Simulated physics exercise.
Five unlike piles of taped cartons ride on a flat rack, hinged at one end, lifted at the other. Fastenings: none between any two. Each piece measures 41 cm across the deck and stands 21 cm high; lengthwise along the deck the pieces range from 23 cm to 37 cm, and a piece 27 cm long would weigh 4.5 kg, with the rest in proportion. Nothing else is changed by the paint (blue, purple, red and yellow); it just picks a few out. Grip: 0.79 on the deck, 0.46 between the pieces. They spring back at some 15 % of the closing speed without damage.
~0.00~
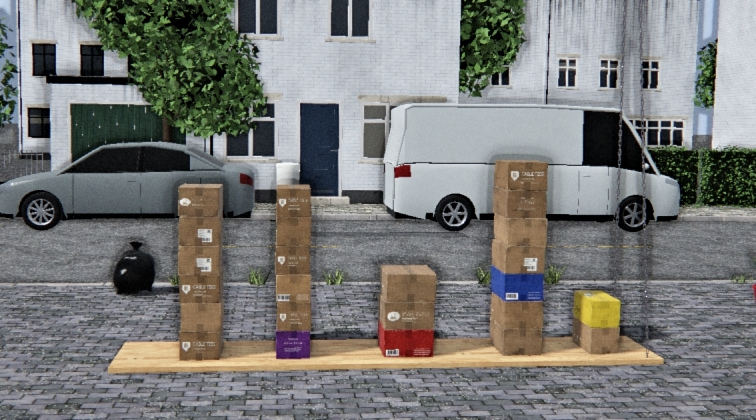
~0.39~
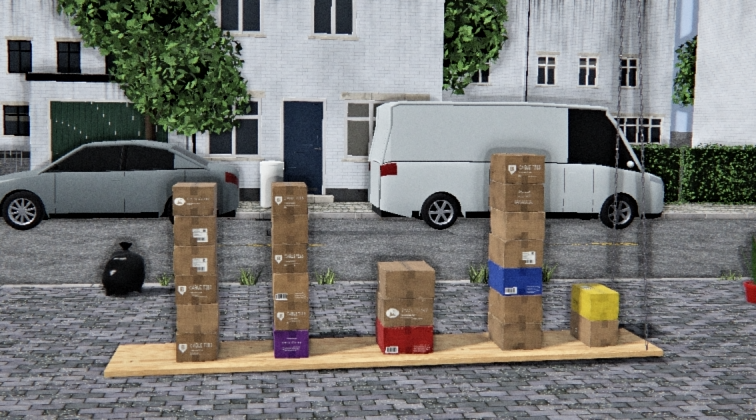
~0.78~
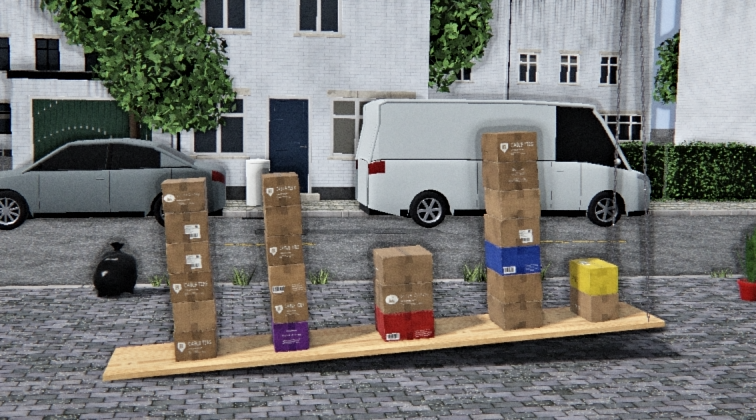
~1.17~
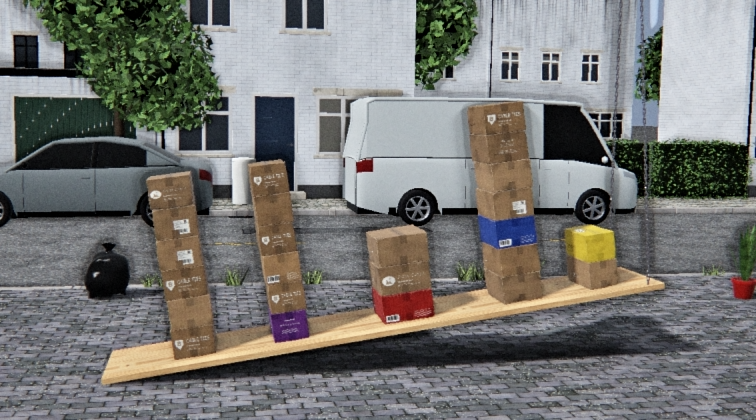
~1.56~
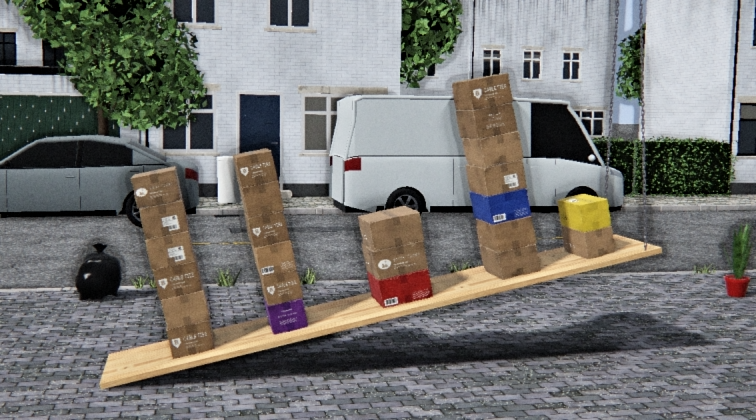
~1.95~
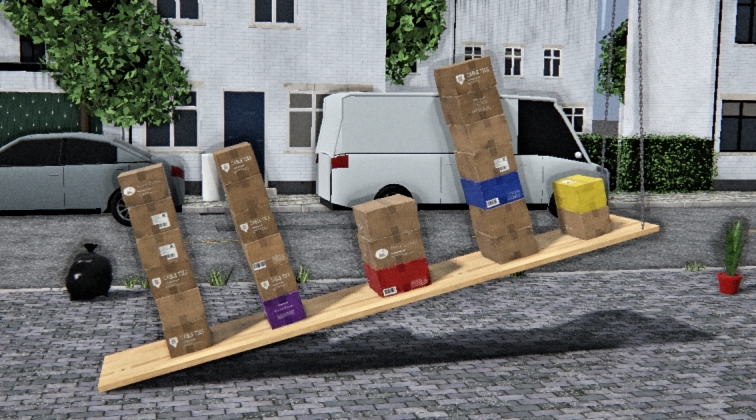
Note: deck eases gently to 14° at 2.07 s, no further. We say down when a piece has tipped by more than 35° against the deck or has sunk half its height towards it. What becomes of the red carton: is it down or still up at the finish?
It is still up.
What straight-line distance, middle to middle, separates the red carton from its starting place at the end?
About 50 cm from where it started.
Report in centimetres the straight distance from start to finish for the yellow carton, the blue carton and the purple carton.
Yellow 90, blue 80, purple 40.
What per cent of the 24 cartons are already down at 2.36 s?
By then 0 %.
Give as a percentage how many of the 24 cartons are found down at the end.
It works out at roughly 90 per cent.
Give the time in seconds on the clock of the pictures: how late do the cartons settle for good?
Settling time: Near 4.5 s.
After 2.36 s, slope 14°; none of the 24 cartons down, 19 disturbed; red carton unmoved; purple carton leaning 24°.
After 2.70 s, slope 14°; 19 of the 24 cartons down; red carton unmoved; purple carton leaning 58°.
After 3.24 s, slope 14°; 21 of the 24 cartons down; red carton shifted 19 mm; purple carton on its side.
At rest (4.5 s), slope 14°; 21 of the 24 cartons down; red carton shifted 19 mm; purple carton on its side; blue carton leaning 53°, 21 cm lower. As the last picture would show them, middles, red carton near (394, 272), purple carton near (242, 312).
